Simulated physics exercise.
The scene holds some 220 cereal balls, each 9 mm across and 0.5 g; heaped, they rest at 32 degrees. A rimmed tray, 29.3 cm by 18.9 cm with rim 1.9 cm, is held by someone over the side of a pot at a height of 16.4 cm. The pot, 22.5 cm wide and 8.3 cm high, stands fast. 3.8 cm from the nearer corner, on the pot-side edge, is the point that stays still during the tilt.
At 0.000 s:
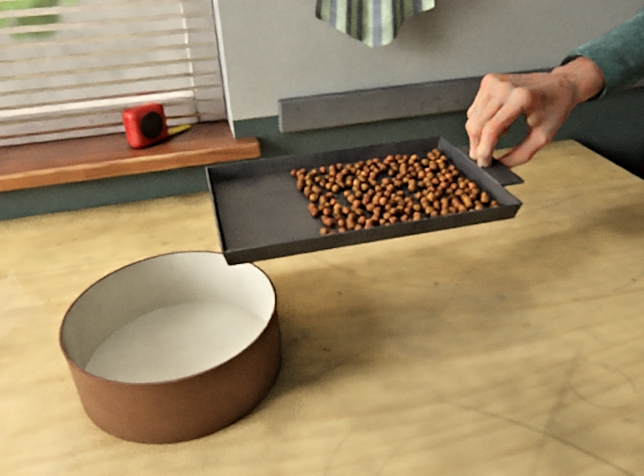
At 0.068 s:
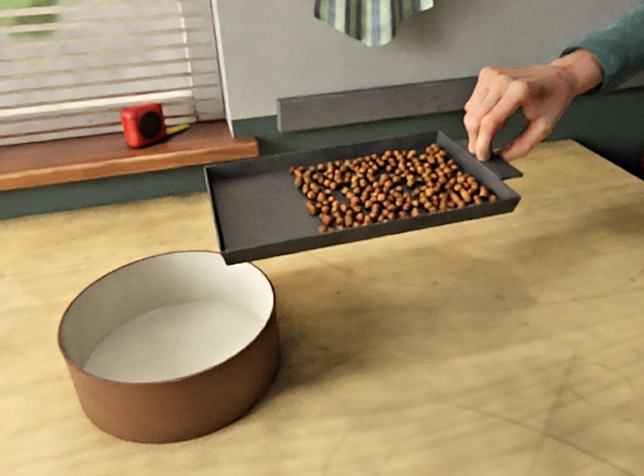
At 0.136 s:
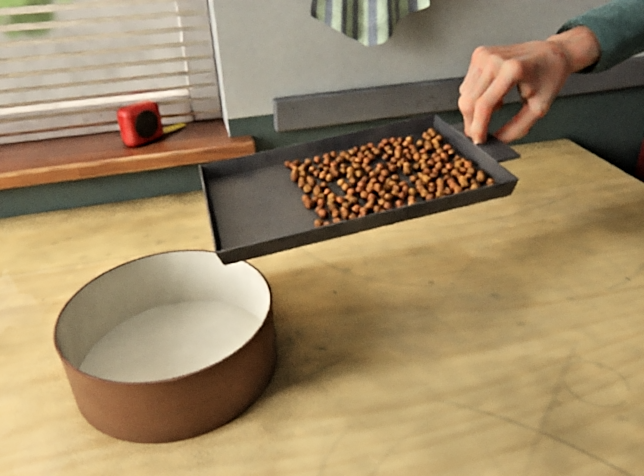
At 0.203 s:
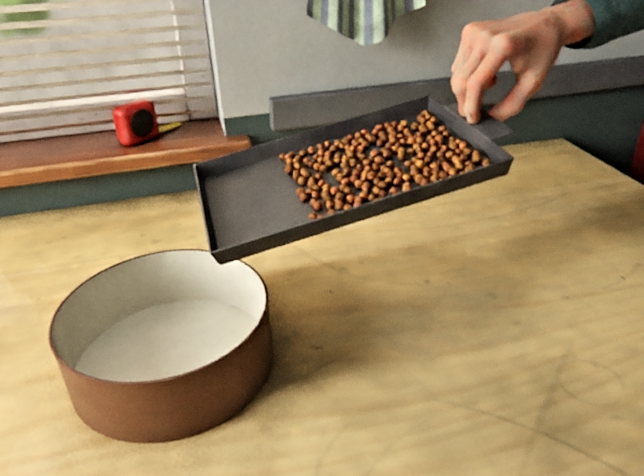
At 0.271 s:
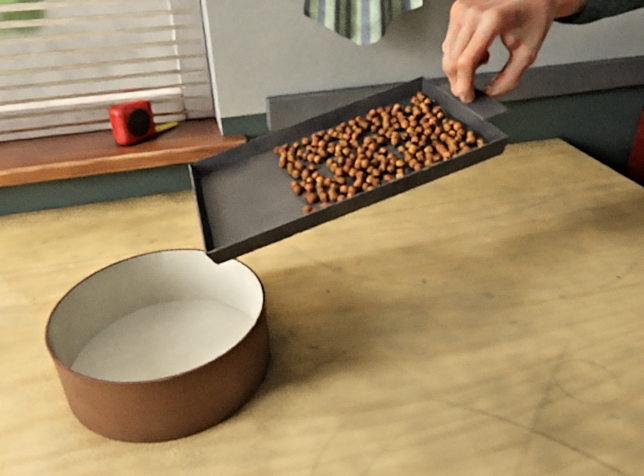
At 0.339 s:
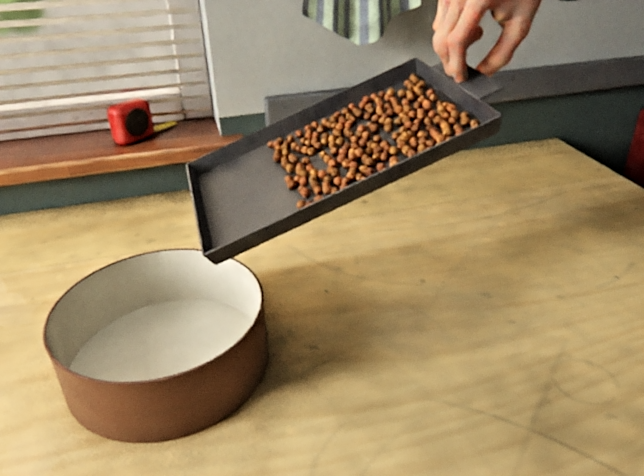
On a wooden table near a window, a hand holds a dark rimmed tray of brown cereal balls beside a round pot, then raises the tray's right end, slanting it down toward the left while the pieces stay bunched together.
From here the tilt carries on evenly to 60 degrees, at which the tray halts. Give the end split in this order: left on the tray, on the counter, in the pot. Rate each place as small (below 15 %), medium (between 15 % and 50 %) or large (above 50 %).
Left on the tray - large; counter - small; pot - medium.
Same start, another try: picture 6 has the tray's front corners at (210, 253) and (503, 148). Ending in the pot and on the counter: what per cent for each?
That works out as pot 5 and counter 0.
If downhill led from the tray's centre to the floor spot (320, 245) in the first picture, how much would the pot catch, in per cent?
Near 0 percent, give or take.
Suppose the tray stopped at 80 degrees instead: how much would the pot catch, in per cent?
Pot share: About 30 per cent.
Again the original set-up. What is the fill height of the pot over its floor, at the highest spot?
About 1.0 cm.
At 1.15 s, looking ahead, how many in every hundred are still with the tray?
It works out to near 70 per cent of the load.
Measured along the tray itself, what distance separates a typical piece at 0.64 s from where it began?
I'd say close to 10 centimetres.
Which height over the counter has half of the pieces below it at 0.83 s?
The halfway line is at about 20 cm.
After 0.64 s, tilt 40 degrees; the tray holds 100 %, the pot 0 %.
Then, at 0.83 s, tilt 53 degrees; the tray holds 95 %, the pot 0 %.
Then, at 1.15 s, tilt 60 degrees; the tray holds 70 %, the pot 25 %.
By 1.7 s all is still; tray 70 %, counter 0 %, pot 30 %.
